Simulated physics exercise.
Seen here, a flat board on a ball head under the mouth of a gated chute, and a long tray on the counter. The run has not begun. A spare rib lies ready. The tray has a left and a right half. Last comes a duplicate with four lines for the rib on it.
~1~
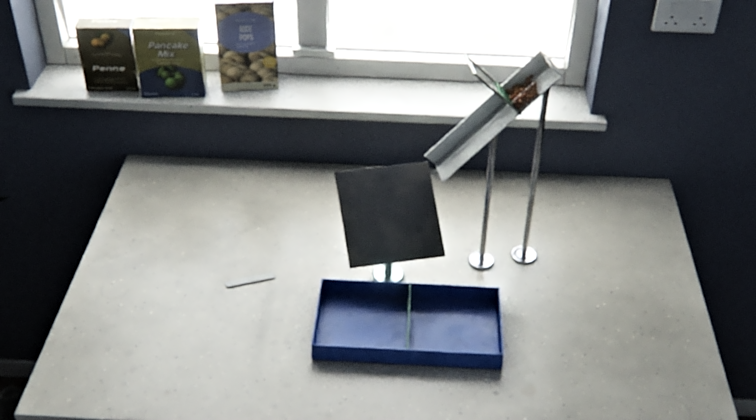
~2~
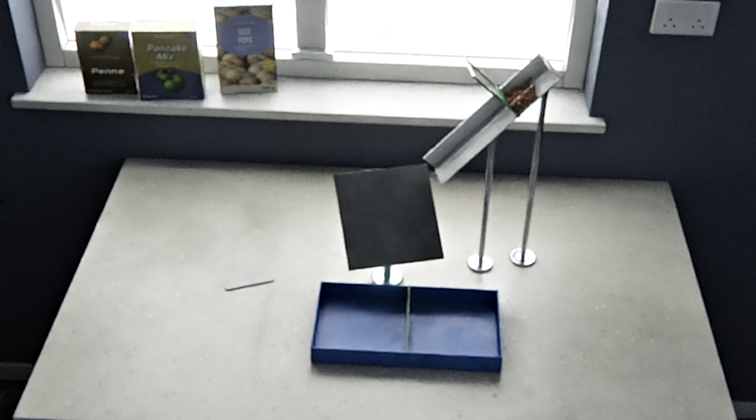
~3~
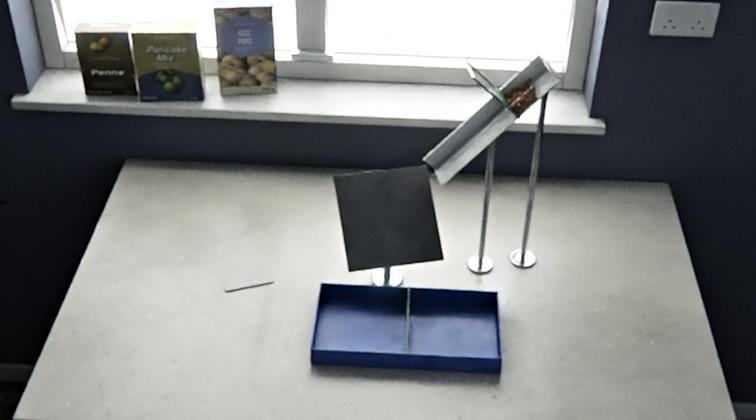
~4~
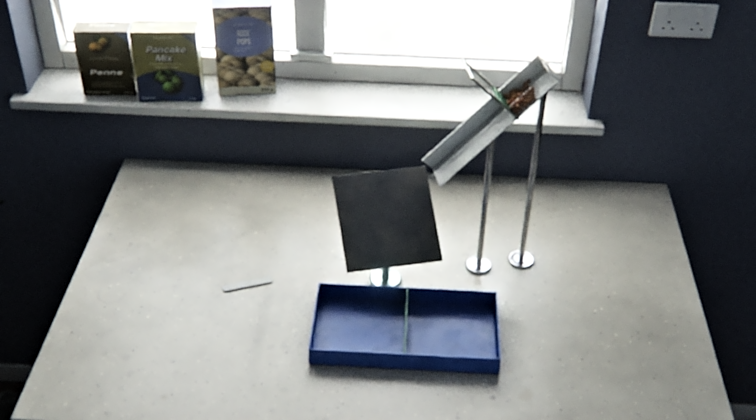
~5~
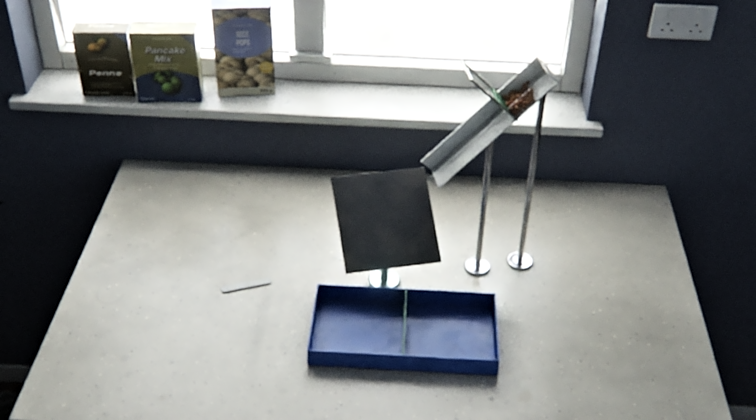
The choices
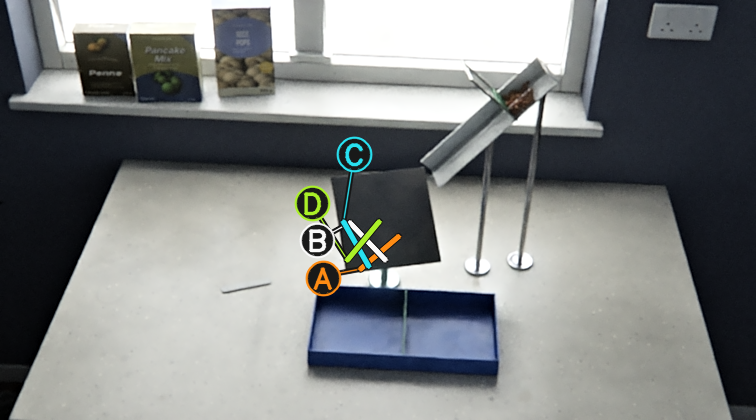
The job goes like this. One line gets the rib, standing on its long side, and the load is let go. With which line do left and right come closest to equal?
B.
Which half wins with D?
More lands on the left.
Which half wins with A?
More lands on the left.
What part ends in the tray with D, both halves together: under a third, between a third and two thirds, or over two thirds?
It is over two thirds.
On the marked copy, line A from (398, 236) to (360, 269); line B from (349, 222) to (385, 259); line C from (343, 221) to (368, 266); line D from (379, 221) to (347, 260).
For line A, of what is caught, the larger part in the left half, roughly a quarter in the right.
For line B, of what is caught, roughly a third in the left half, roughly two thirds in the right.
For line C, of what is caught, the larger part in the left half, roughly a quarter in the right.
For line D, of what is caught, the larger part in the left half, about a tenth in the right.
